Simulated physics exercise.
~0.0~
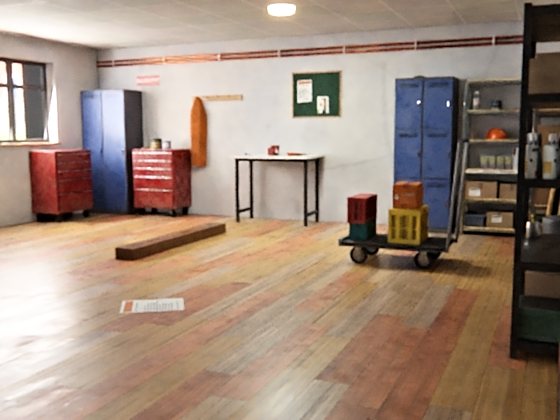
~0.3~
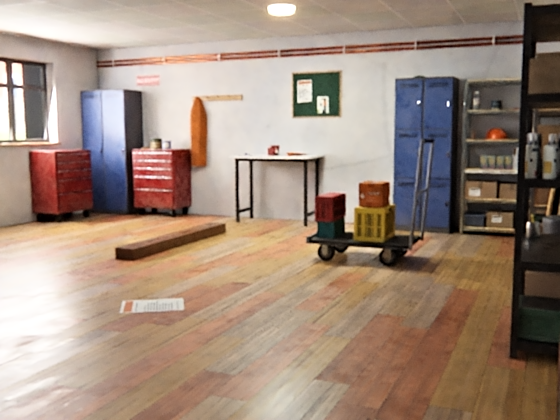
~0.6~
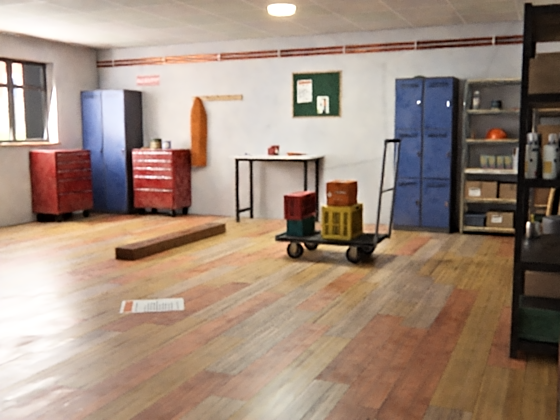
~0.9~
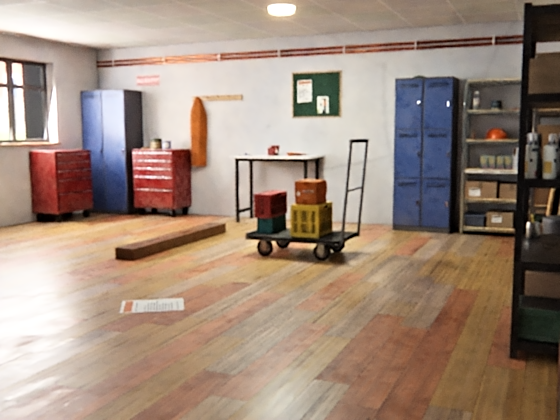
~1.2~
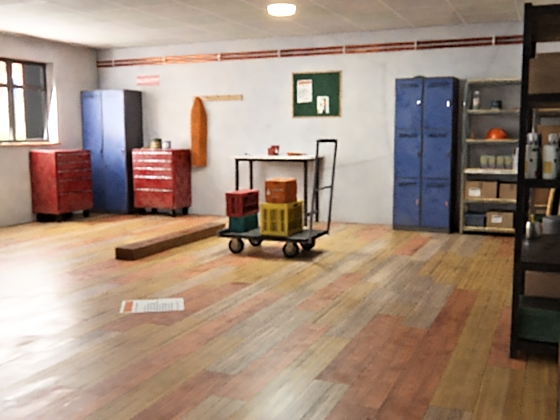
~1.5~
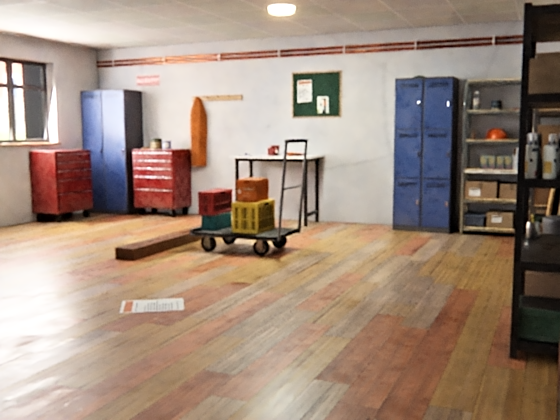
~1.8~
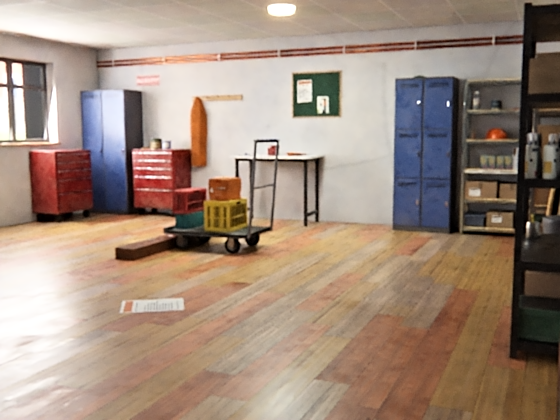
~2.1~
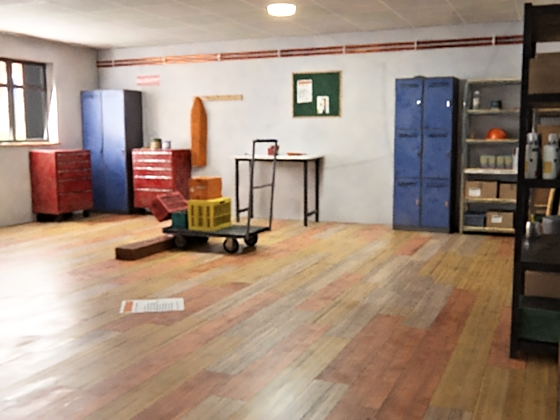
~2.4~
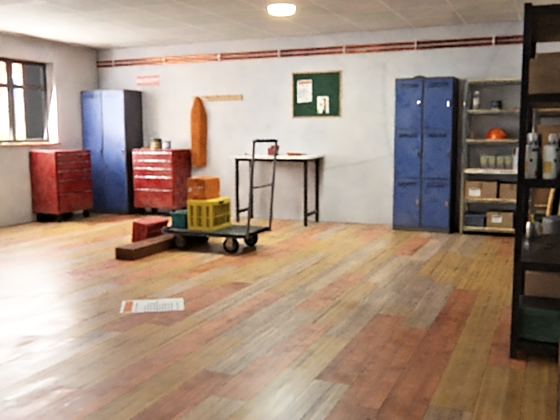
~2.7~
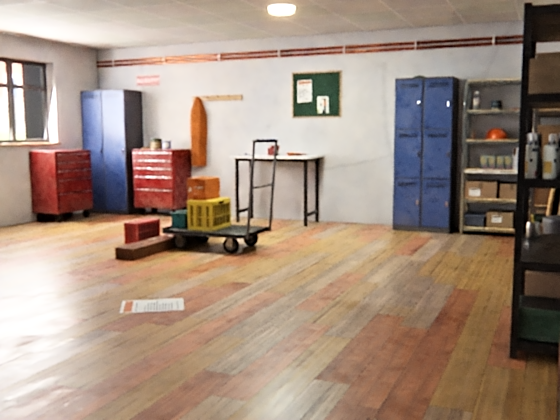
A workshop with a plank floor is seen from a fixed view across the room, with blue lockers, red tool cabinets and a narrow table along the far wall. A trolley with a tall handle at its right end carries a red crate on a teal carton and an orange parcel on a yellow crate. It rolls steadily left towards a low brown kerb and stops against it. The red crate slides off the front, tips over and drops beyond the kerb, coming to rest upside down on the floor. The orange parcel, yellow crate and teal carton stay aboard the halted trolley.
